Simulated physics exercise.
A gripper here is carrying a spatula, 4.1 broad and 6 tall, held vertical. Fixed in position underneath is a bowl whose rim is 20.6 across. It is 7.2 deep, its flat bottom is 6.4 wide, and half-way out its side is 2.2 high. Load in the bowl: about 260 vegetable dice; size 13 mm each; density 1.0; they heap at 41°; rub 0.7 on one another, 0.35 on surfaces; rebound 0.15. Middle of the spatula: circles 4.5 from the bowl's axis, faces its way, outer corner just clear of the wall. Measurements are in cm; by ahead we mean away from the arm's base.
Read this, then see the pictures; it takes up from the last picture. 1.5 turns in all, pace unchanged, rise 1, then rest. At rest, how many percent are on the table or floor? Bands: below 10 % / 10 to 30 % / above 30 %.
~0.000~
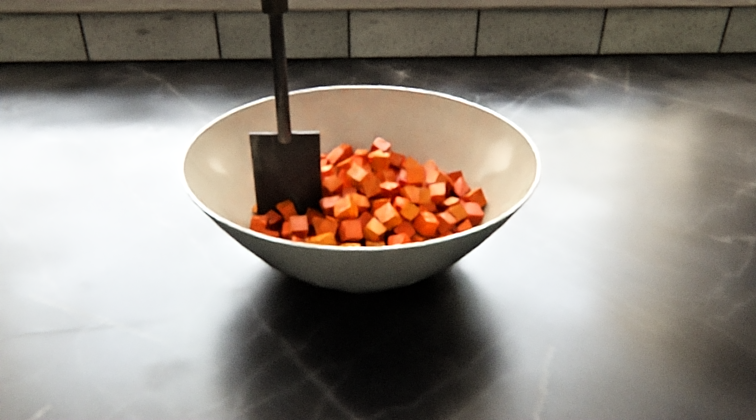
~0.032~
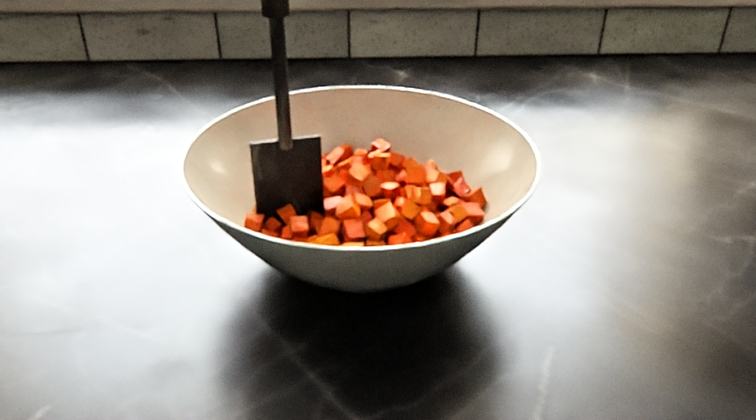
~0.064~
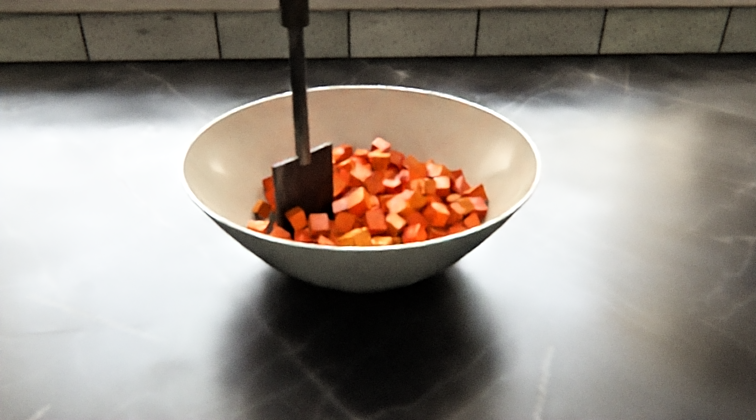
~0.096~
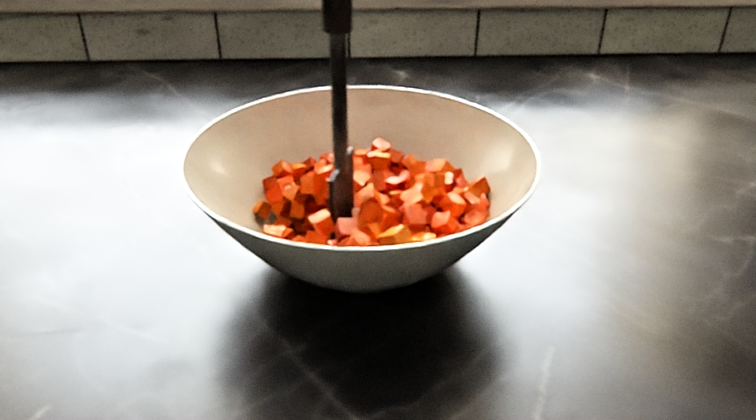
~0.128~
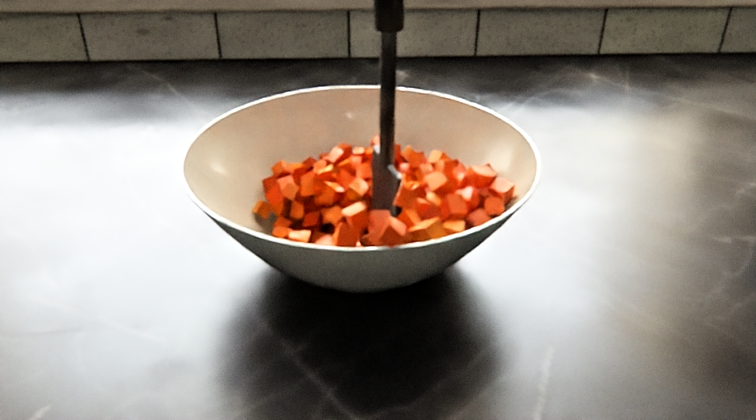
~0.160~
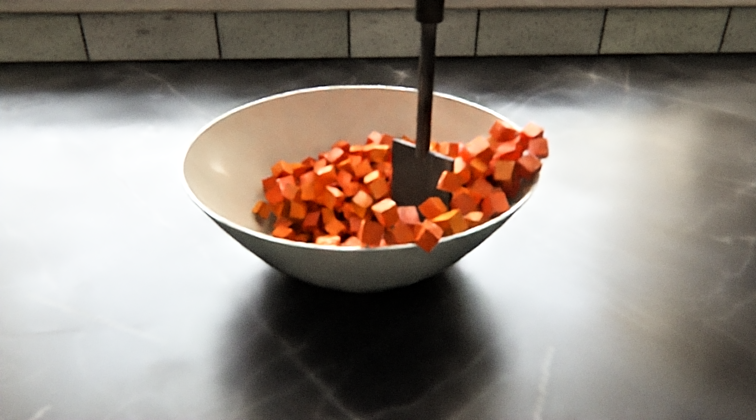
Above 30 %.
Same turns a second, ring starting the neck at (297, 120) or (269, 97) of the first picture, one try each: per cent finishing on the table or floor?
I'd guess some 15 and 35 percent.
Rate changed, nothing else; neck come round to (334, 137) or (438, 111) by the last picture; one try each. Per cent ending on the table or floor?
Around 10 and 50 per cent respectively.
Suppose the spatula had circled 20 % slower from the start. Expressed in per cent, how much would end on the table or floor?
Then roughly 25 per cent.
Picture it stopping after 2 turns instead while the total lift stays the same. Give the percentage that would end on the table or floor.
I'd reckon near 35 per cent.
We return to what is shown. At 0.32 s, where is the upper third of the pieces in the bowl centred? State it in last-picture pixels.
Centre of upper third: Approx. (307, 116) px.
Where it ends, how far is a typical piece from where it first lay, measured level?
11 cm.
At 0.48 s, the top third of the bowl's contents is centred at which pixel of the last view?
I'd say about (368, 235).
By 0.32 s, 290° round, highest piece 11 above the table; 215 in the bowl, 2 on the table or floor, 40 in flight or on the tool.
By 0.48 s, 84° round, highest piece 10 above the table; 174 in the bowl, 56 on the table or floor, 27 in flight or on the tool.
By 0.76 s, 180° round, highest piece 7 above the table; 159 in the bowl, 94 on the table or floor, 4 in flight or on the tool.
By 1.46 s, 180° round, highest piece 7 above the table; 159 in the bowl, 98 on the table or floor.
Final count, 159 in the bowl, 98 on the table or floor. That is 38 % on the table or floor.
